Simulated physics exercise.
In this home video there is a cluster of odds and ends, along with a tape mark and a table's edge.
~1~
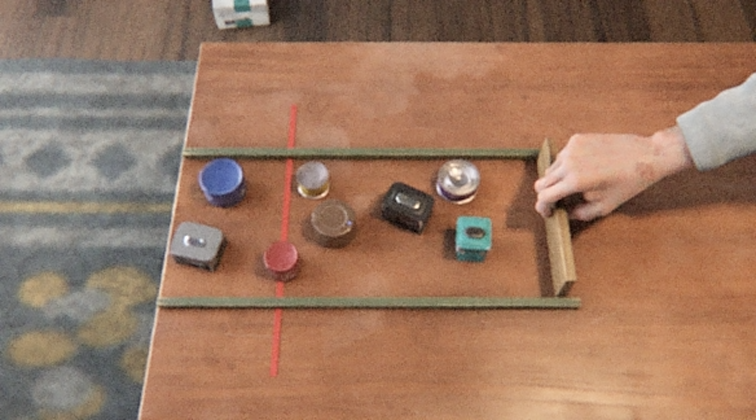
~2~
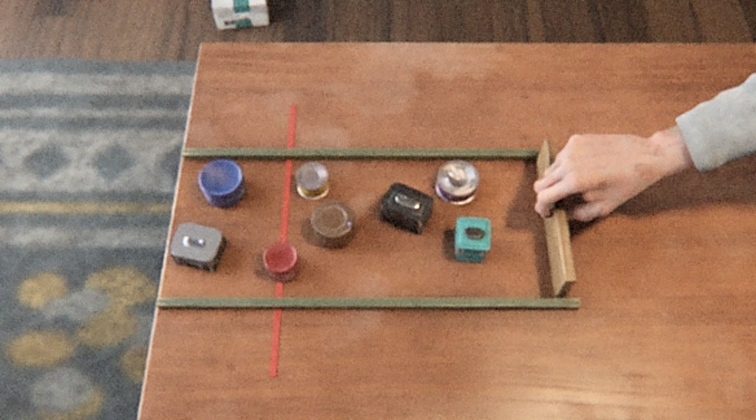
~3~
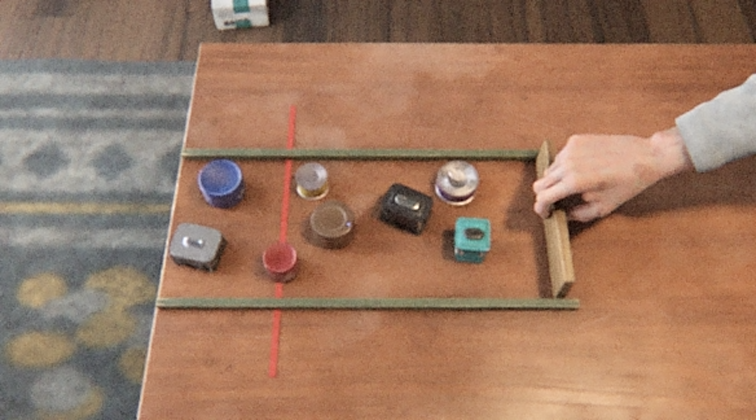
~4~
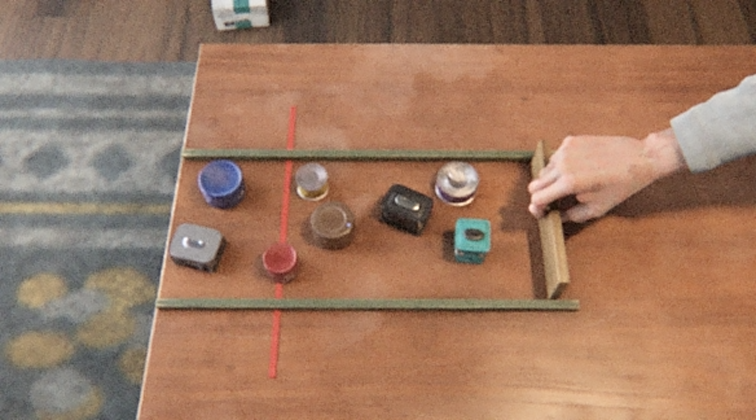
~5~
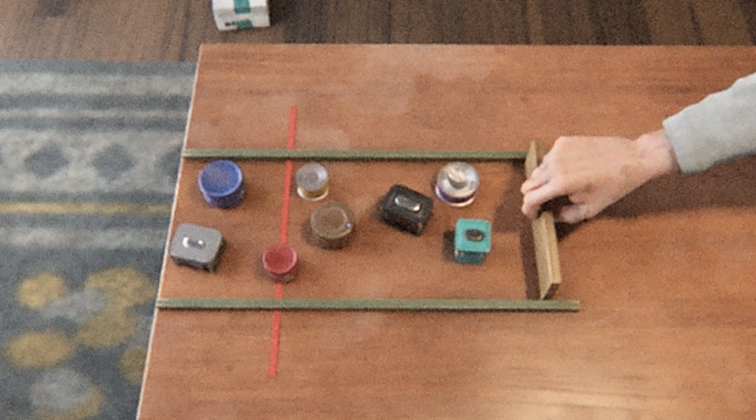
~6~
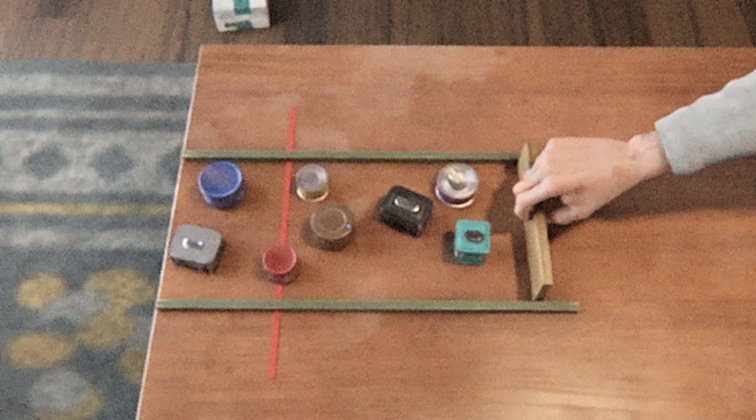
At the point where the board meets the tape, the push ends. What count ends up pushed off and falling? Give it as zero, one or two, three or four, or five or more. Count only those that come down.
The count that falls is zero.
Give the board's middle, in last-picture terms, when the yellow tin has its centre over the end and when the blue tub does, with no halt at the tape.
For the yellow tin at (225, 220), for the blue tub at (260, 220).
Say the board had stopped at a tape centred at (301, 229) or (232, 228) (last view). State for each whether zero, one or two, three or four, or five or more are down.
The falls would be none at all; 1 or 2.
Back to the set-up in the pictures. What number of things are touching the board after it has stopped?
The answer is 3.
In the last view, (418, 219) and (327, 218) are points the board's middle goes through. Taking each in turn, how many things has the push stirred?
The number moved is 3 and then 6.
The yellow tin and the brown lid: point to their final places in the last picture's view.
Final centres, first then second: (232, 182), (230, 231).
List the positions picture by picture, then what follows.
The first frame shows grey case (199, 247); blue tub (224, 183); red tub (283, 262); board (555, 216); tape (285, 226).
The second frame shows blue tub (223, 184); turquoise case (472, 240).
The third frame shows red tub (282, 263); purple pot (457, 183).
The fourth frame shows grey case (198, 248); brown lid (333, 225).
The fifth frame shows blue tub (223, 185); board (542, 218).
The sixth frame shows grey case (198, 249); blue tub (223, 186); red tub (281, 265); board (534, 219); tape (284, 229).
A little later, none off yet; grey case at rest near (198, 249); blue tub at rest near (223, 186); red tub at rest near (281, 265).
Next, none off yet; grey case at rest near (198, 249); blue tub at rest near (223, 186); red tub moving near (271, 268).
When it is over, the number that fall off is zero.
